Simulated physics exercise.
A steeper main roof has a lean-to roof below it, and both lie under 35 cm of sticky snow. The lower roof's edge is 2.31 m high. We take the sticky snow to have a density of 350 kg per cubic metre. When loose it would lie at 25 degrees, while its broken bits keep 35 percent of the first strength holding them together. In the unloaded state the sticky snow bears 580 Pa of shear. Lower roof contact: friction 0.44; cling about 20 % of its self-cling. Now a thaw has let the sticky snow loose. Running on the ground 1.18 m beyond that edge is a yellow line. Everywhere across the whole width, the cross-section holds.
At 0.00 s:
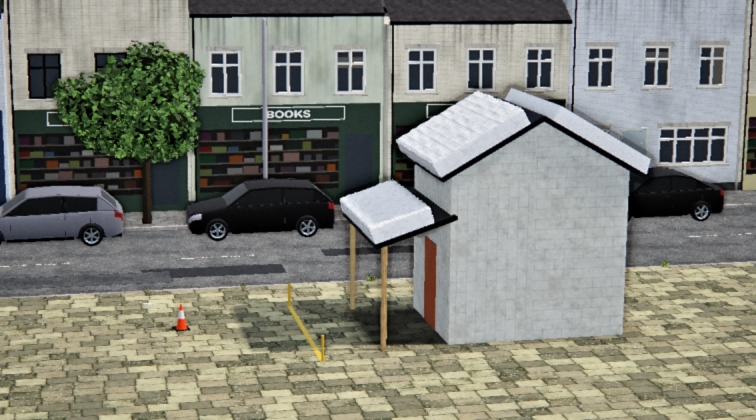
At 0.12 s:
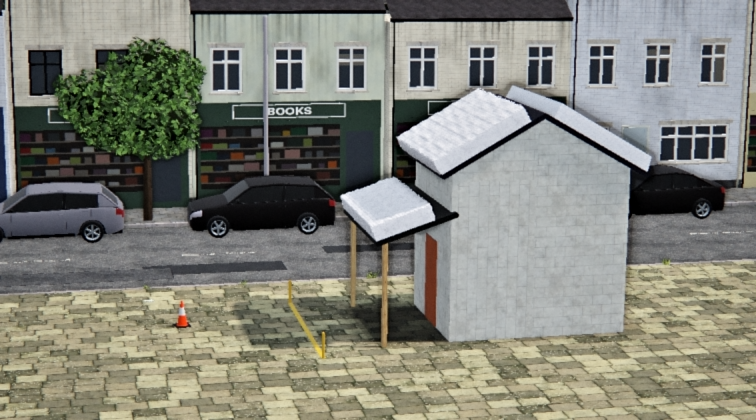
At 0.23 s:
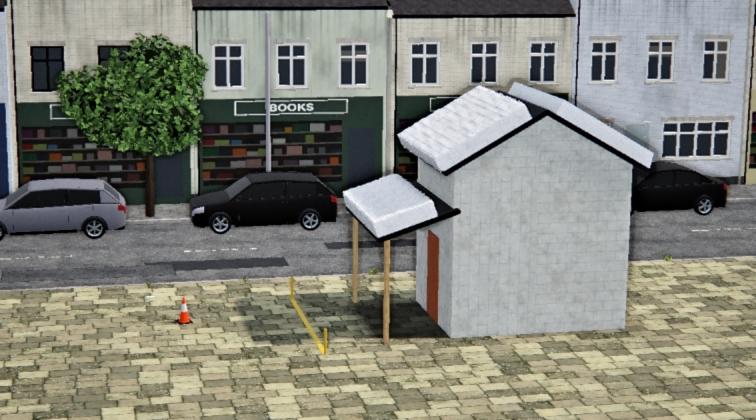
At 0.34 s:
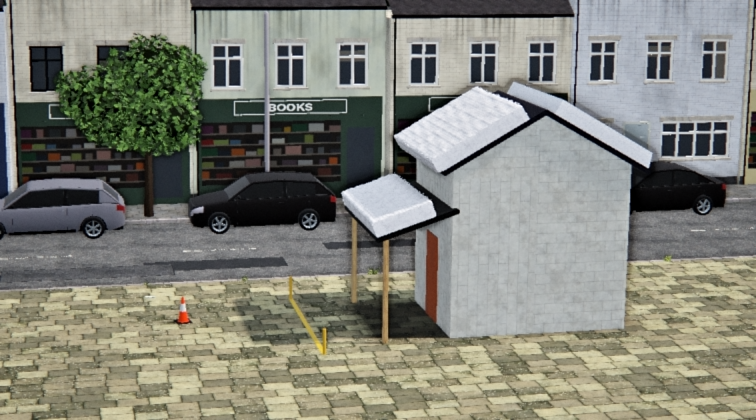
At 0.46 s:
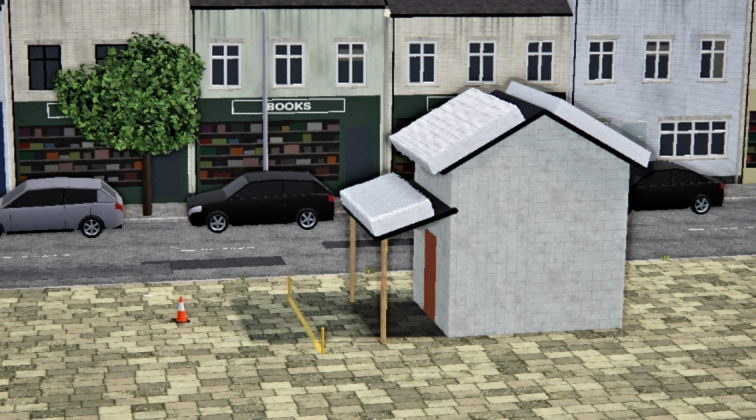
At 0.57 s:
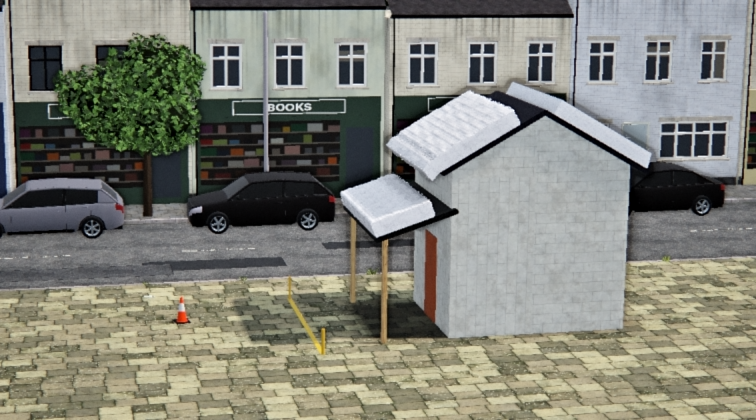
The video shows a small pale building with snow on its main roof and lower lean-to roof, beside a street of shops and parked cars, as the snow on the main roof's left slope slides slightly down past its edge.
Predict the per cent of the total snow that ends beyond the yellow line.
45 per cent.
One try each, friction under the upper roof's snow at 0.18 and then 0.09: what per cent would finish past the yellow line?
It would be 55 % the first time and 55 % the second.
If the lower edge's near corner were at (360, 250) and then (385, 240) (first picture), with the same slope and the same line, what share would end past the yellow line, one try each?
I'd expect around 40 percent the first time and around 45 percent the second.
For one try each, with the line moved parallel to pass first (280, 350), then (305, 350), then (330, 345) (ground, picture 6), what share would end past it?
Respectively about 25 in a hundred, 40 in a hundred and 55 in a hundred.
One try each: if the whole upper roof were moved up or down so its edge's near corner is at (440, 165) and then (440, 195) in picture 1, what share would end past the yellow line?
Roughly 50 per cent first and 25 per cent second.
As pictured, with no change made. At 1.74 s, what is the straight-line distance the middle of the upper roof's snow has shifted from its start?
I'd say close to 2.4 m.
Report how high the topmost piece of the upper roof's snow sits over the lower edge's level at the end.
About 0.8 m above the lower edge.
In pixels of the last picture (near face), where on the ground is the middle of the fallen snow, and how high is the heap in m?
(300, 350), 0.4 m.
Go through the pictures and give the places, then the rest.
Foremost bit of the sticky snow at (440, 174), in the first frame.
Foremost bit of the sticky snow at (440, 171), its middle shifted 1.0 cm, in the second frame.
Foremost bit of the sticky snow at (441, 168), its middle shifted 4.1 cm, 2 % of it past the upper edge, in one piece, in the third frame.
Foremost bit of the sticky snow at (438, 167), its middle shifted 9.5 cm, 4 % of it past the upper edge, in one piece, in the fourth frame.
Foremost bit of the sticky snow at (433, 158), its middle shifted 17 cm, 8 % of it past the upper edge, in one piece, in the fifth frame.
Foremost bit of the sticky snow at (429, 166), its middle shifted 27 cm, 12 % of it past the upper edge, cracking, in the sixth frame.
After 1.11 s, none is below the lower edge and 0 % is past the line.
After 1.74 s, none is below the lower edge and 0 % is past the line.
After 2.37 s, 58 % is below the lower edge and 20 % is past the line.
After 3.00 s, 73 % is below the lower edge and 44 % is past the line.
After 3.70 s, 73 % is below the lower edge and 45 % is past the line.
